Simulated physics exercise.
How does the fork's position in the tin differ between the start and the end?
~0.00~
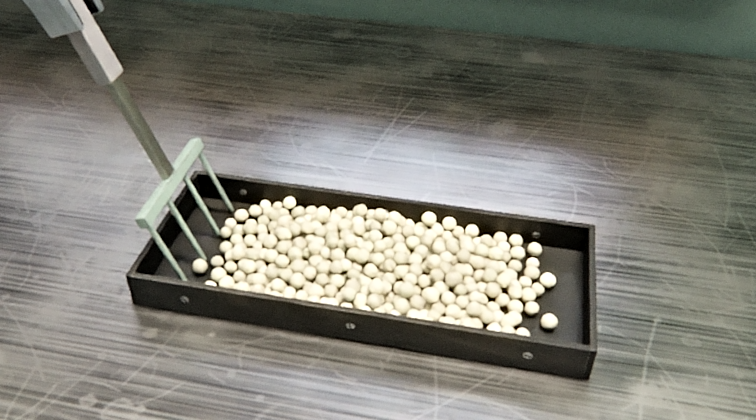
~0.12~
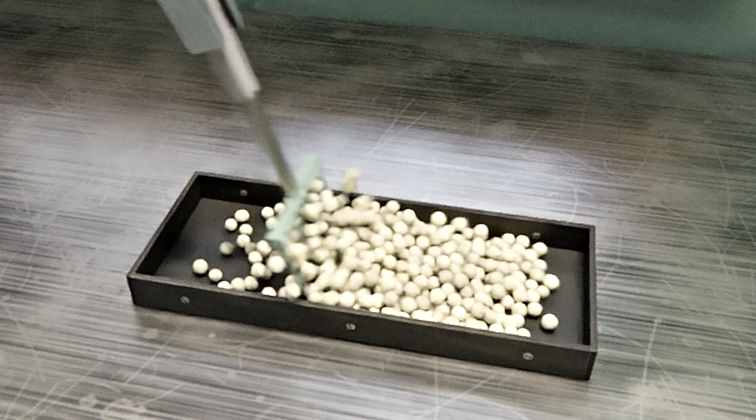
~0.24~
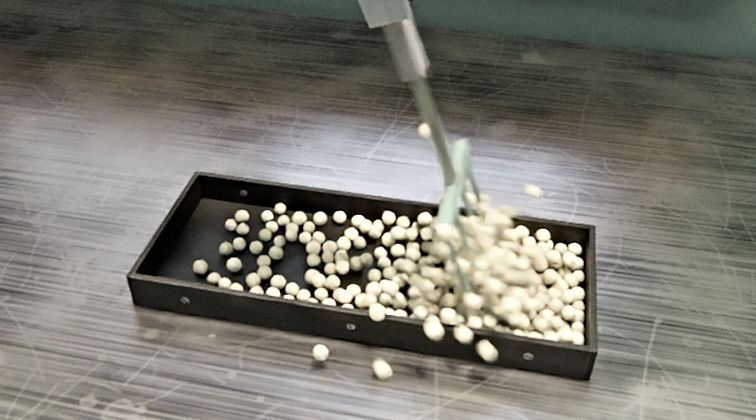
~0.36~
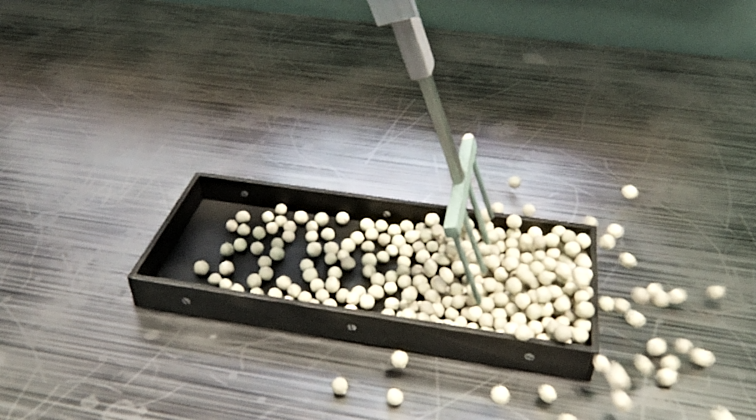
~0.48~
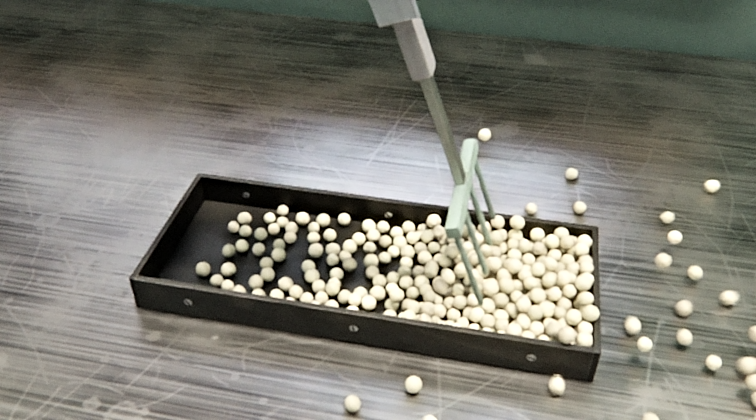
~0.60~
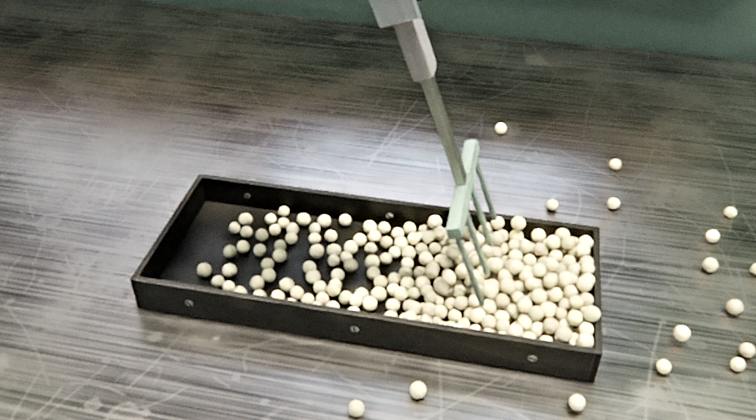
At the start the fork is at the left end of the tin. At the end it stands among the beads heaped toward the right side.
